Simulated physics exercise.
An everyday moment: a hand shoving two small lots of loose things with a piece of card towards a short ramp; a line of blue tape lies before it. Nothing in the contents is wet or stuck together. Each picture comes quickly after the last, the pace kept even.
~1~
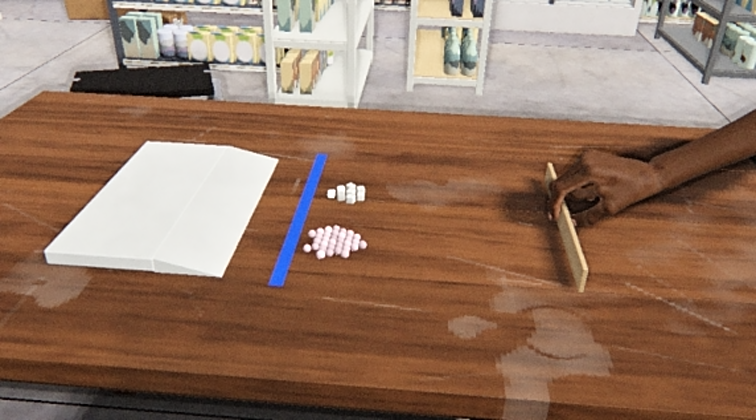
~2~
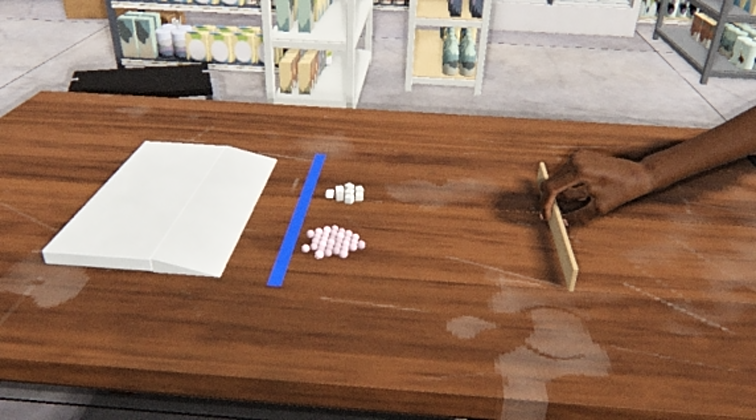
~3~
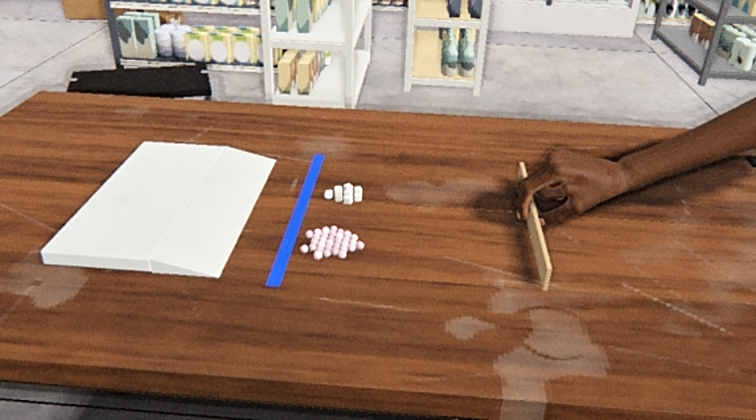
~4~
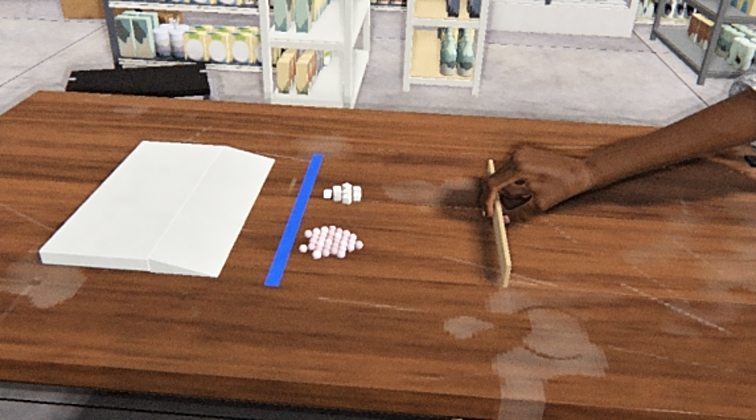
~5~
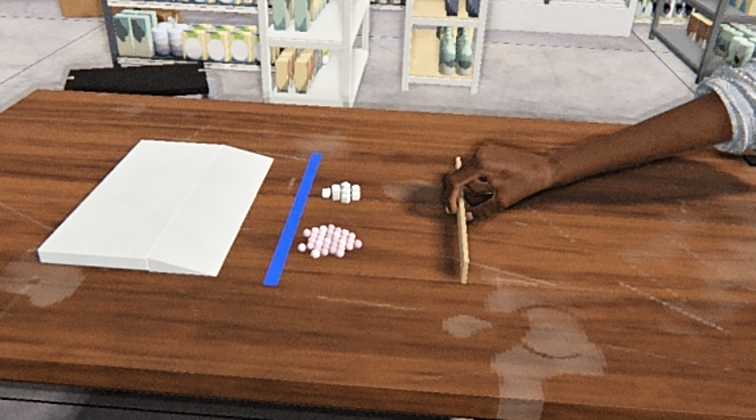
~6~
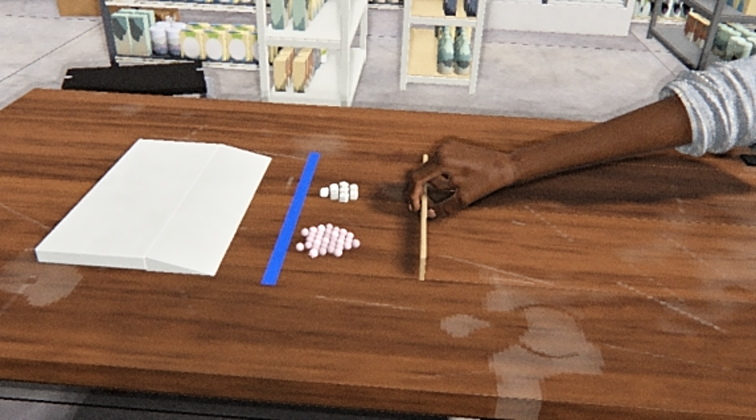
A hand slid an upright piece of card steadily left across a wooden table, closing in on small heaps of white cubes and pink pearls that lay beside a blue tape line and a white ramp.
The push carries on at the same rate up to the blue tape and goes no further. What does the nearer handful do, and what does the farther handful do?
For the nearer handful, it gets at least part up; for the Farther handful, it fails to get up.
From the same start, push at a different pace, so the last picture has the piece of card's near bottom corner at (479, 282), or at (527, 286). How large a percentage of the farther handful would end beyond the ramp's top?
First 0 per cent, second 0 per cent.
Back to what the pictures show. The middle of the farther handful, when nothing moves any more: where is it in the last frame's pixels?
Its middle ends up near (257, 187).
Then, 0.13 s past the last view, piece of card still moving, near (347, 194); nearer handful all short of the ramp; farther handful all short of the ramp.
Then, 0.28 s past the last view, piece of card stopped at the blue tape; nearer handful a small part on the ramp, most short of the ramp; farther handful all short of the ramp.
Then, 0.56 s past the last view, piece of card stopped at the blue tape; nearer handful most past the top, about a quarter on the ramp; farther handful about two thirds on the ramp, about a third short of the ramp.
Finally, piece of card stopped at the blue tape; nearer handful nearly all past the top, a stray few on the ramp, a small part short of the ramp; farther handful none past the top, about a third on the ramp, about two thirds short of the ramp.
